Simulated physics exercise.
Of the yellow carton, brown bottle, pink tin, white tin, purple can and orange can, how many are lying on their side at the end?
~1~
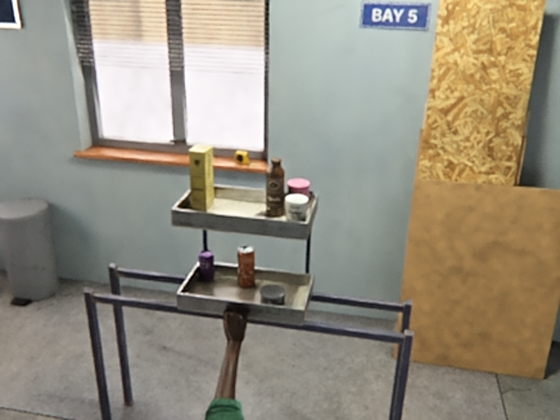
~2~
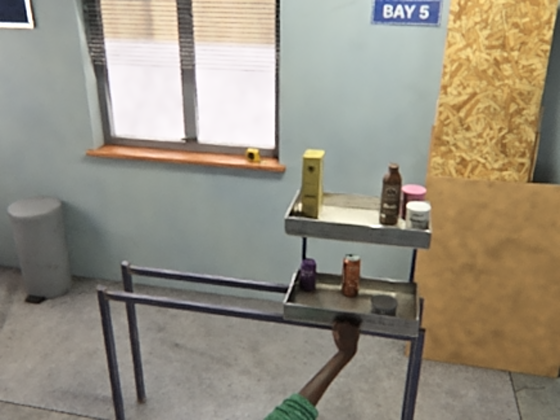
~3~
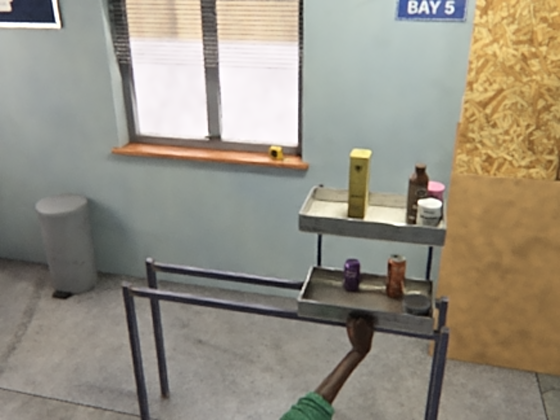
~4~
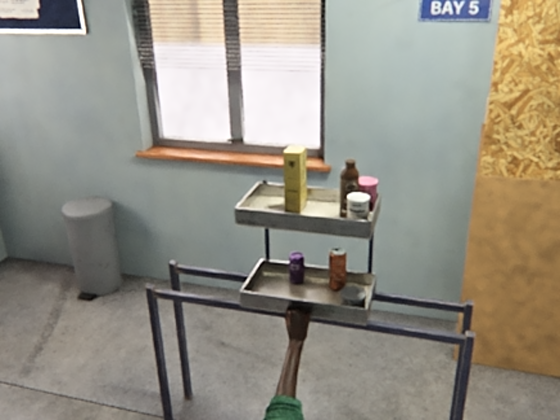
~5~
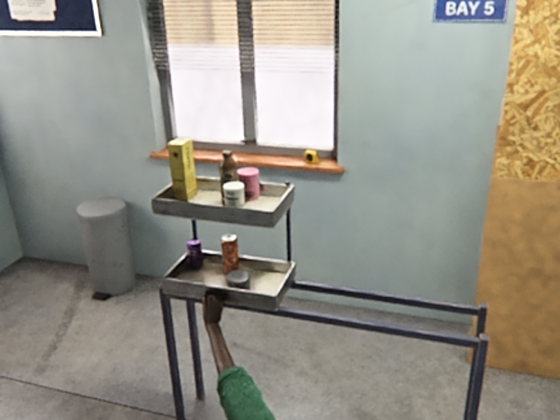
None of them are lying down. The carton, bottle, tins and cans all still stand upright on the tray.
In a workshop bay with pale blue-green walls, seen from the front and slightly above, a two-level metal tray sits on a long rail frame below a window. A yellow carton, brown bottle, pink tin and white tin stand on the upper level, with a purple can, orange can and grey tub below. A green-sleeved arm holds the tray underneath as it travels to the right end, then back across to the left end, while the view drifts left. Finally everything is still aboard and nothing has toppled, but the bottle, both tins and the tub sit further left on their levels.
